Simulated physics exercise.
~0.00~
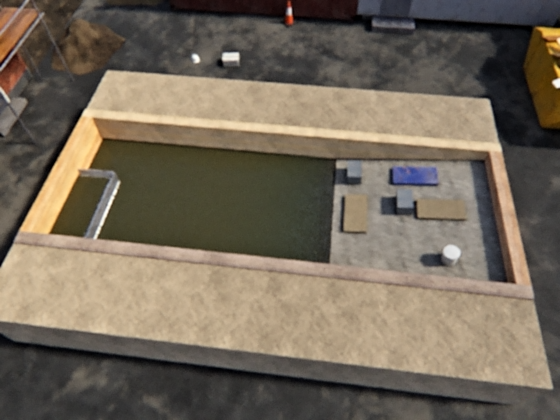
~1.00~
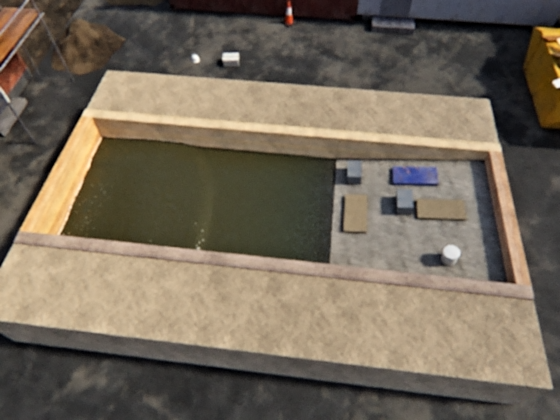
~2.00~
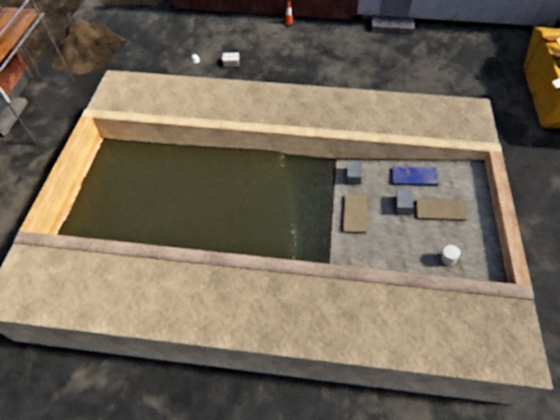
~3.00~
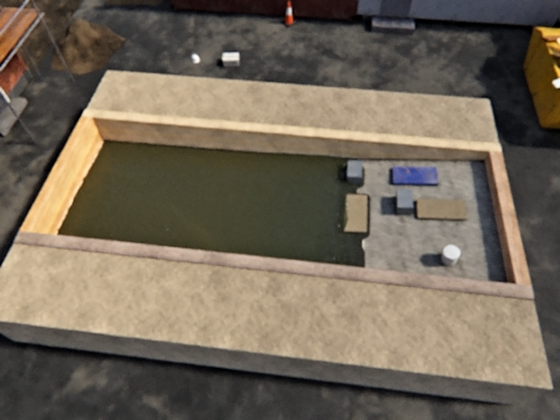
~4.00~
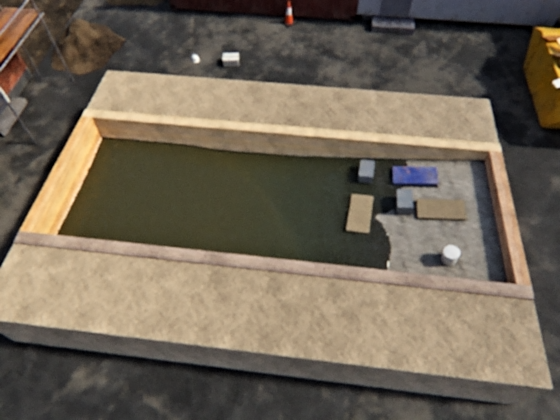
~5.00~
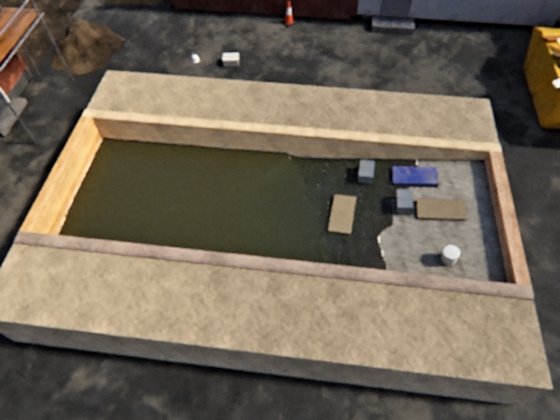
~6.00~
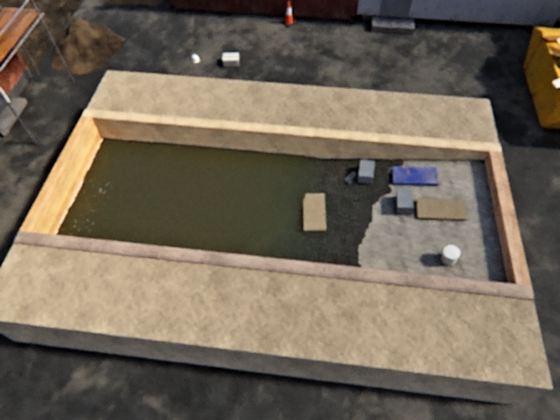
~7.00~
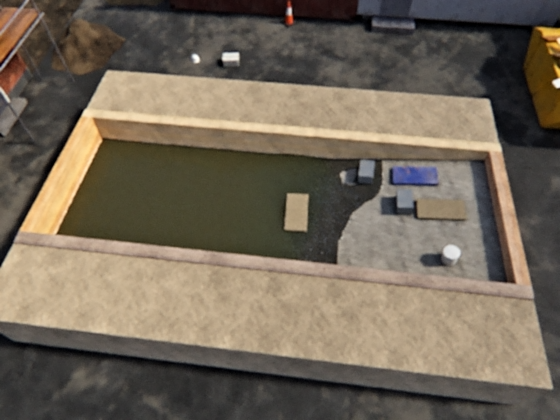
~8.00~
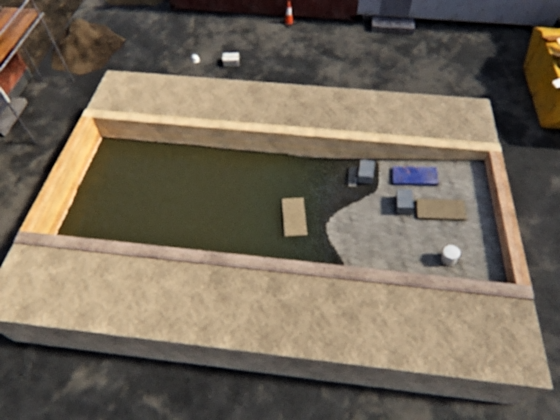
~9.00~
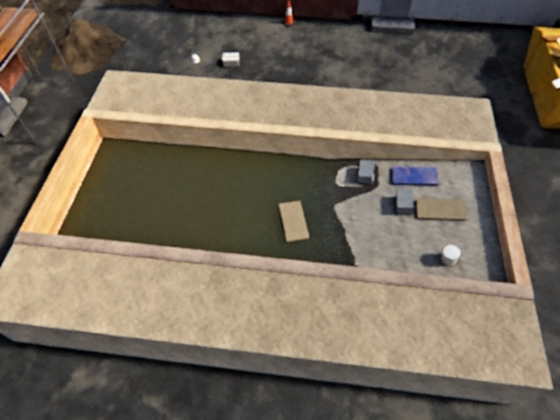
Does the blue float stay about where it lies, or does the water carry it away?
The blue float stays about where it lies, barely shifting as the water comes up and draws back.
